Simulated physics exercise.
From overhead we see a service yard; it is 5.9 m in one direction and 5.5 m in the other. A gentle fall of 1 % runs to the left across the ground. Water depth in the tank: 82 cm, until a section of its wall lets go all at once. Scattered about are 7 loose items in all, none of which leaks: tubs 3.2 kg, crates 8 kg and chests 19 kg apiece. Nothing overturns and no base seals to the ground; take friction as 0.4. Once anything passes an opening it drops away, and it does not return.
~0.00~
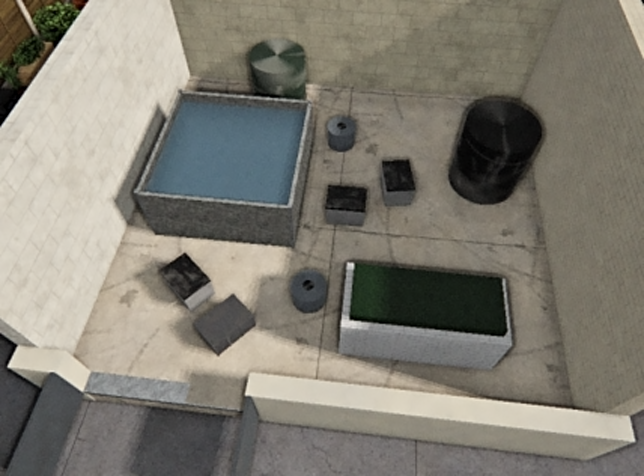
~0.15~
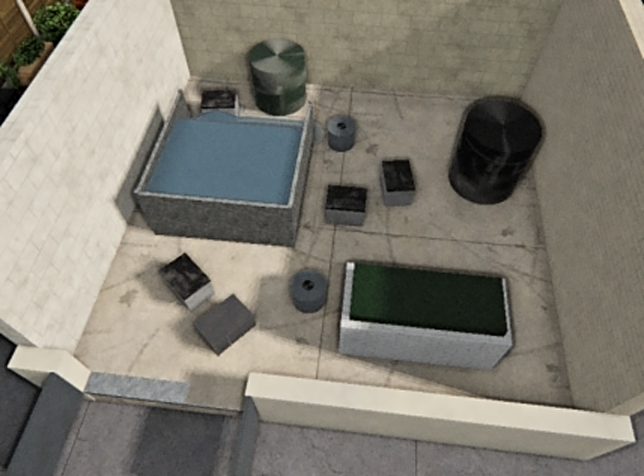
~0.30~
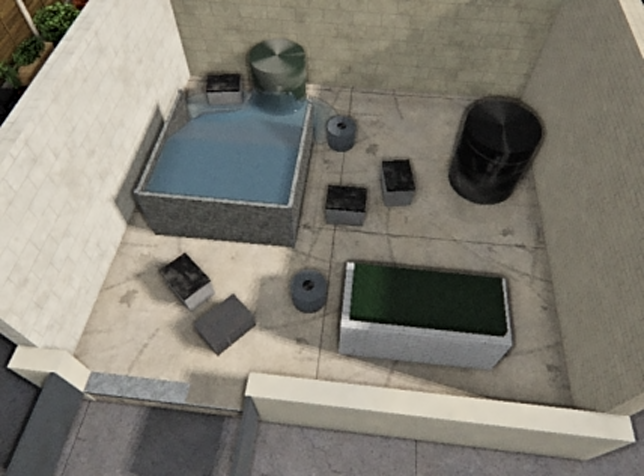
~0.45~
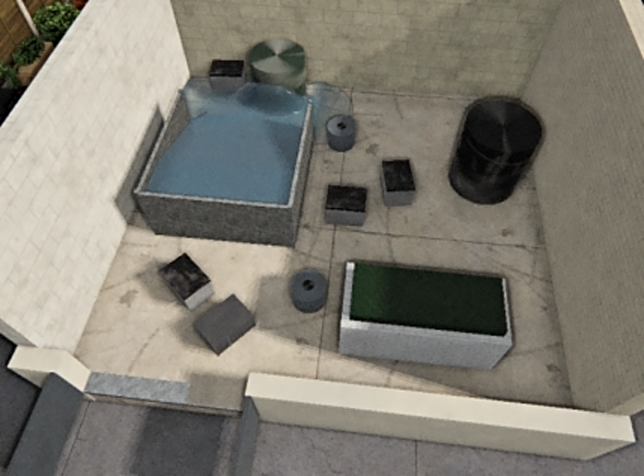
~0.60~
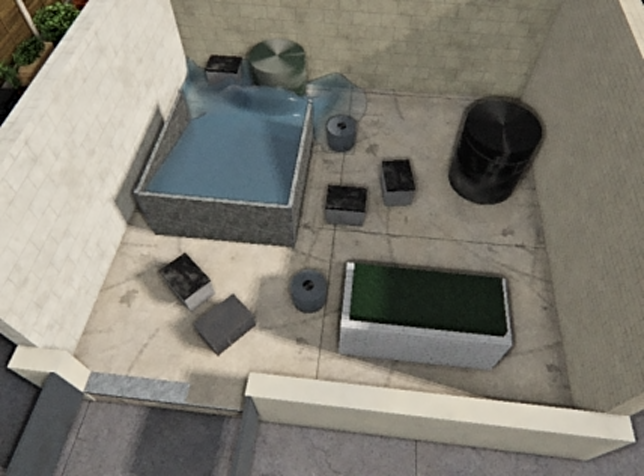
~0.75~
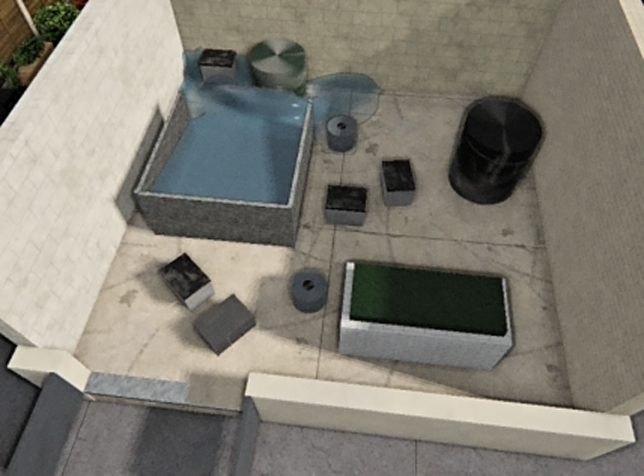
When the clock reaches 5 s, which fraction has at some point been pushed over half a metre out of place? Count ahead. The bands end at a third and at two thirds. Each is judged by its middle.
A low fraction is pushed that far, below a third.
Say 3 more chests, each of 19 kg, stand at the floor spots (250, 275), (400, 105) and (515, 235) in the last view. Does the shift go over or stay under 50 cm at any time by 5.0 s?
Answers in order are does not cross, crosses the line and crosses the line.
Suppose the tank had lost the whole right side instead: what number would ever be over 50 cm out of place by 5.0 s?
So the tally would be 4.
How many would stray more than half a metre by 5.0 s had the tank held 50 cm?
In that case the number is 1.
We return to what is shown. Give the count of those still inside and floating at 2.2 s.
Just then, the number is 1.
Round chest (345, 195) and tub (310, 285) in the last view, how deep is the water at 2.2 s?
Close to 0 and 0 centimetres.
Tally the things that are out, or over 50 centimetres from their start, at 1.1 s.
The count is 1.
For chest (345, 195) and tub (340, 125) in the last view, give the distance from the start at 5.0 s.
Respectively, 0 centimetres and 50 centimetres.
After 1.1 s 1 of 7 are over 50 cm from their spots; 1 afloat.
After 2.2 s 1 of 7 are over 50 cm from their spots; 1 afloat.
After 3.5 s 2 of 7 are over 50 cm from their spots; 1 afloat.
After 5.0 s 2 of 7 are over 50 cm from their spots, and 2 have been at some point; 1 afloat.
